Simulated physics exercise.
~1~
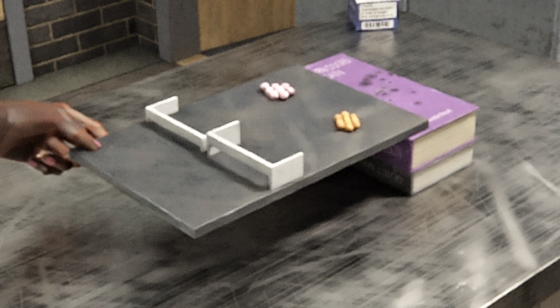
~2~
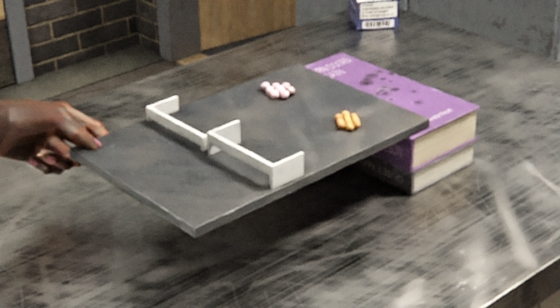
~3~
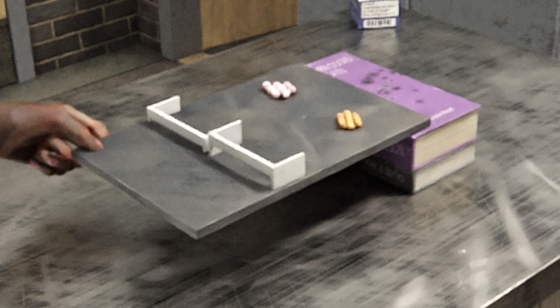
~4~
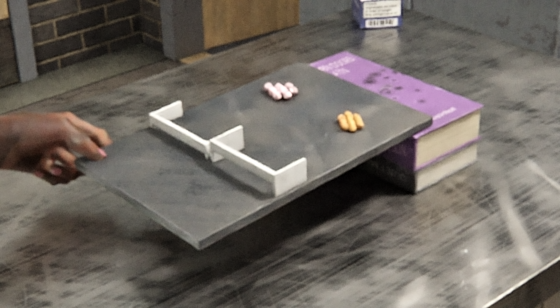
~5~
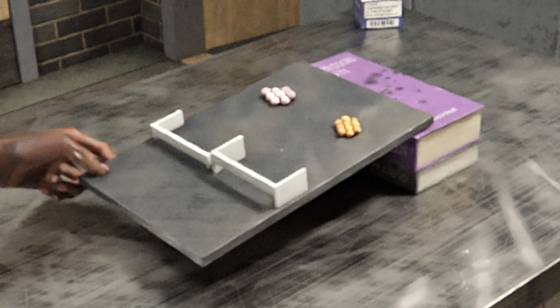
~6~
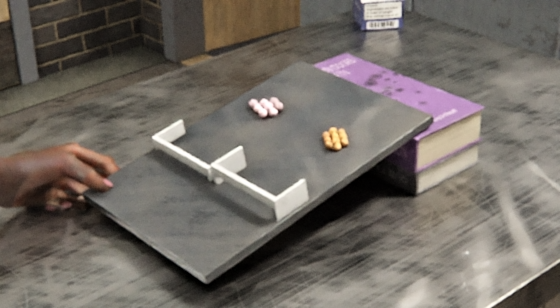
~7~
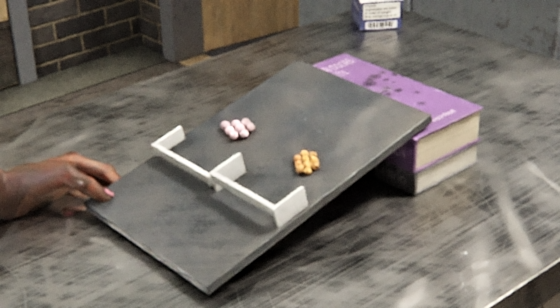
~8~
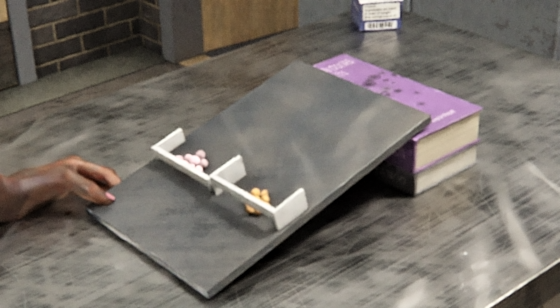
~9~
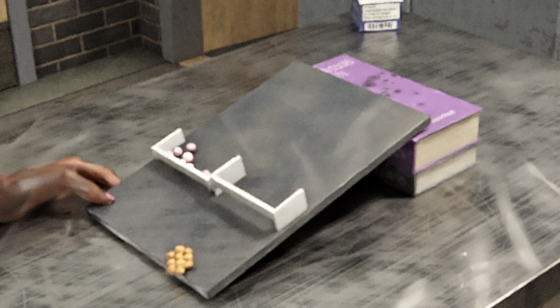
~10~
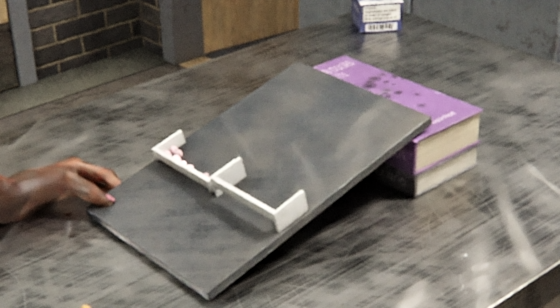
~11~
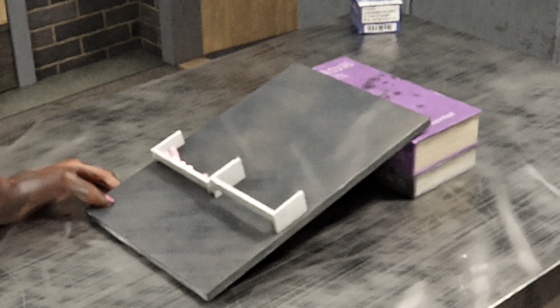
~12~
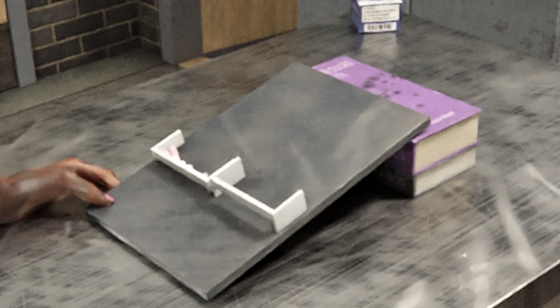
A hand lowers a board, and orange pieces slip under one bar while pink ones stay.
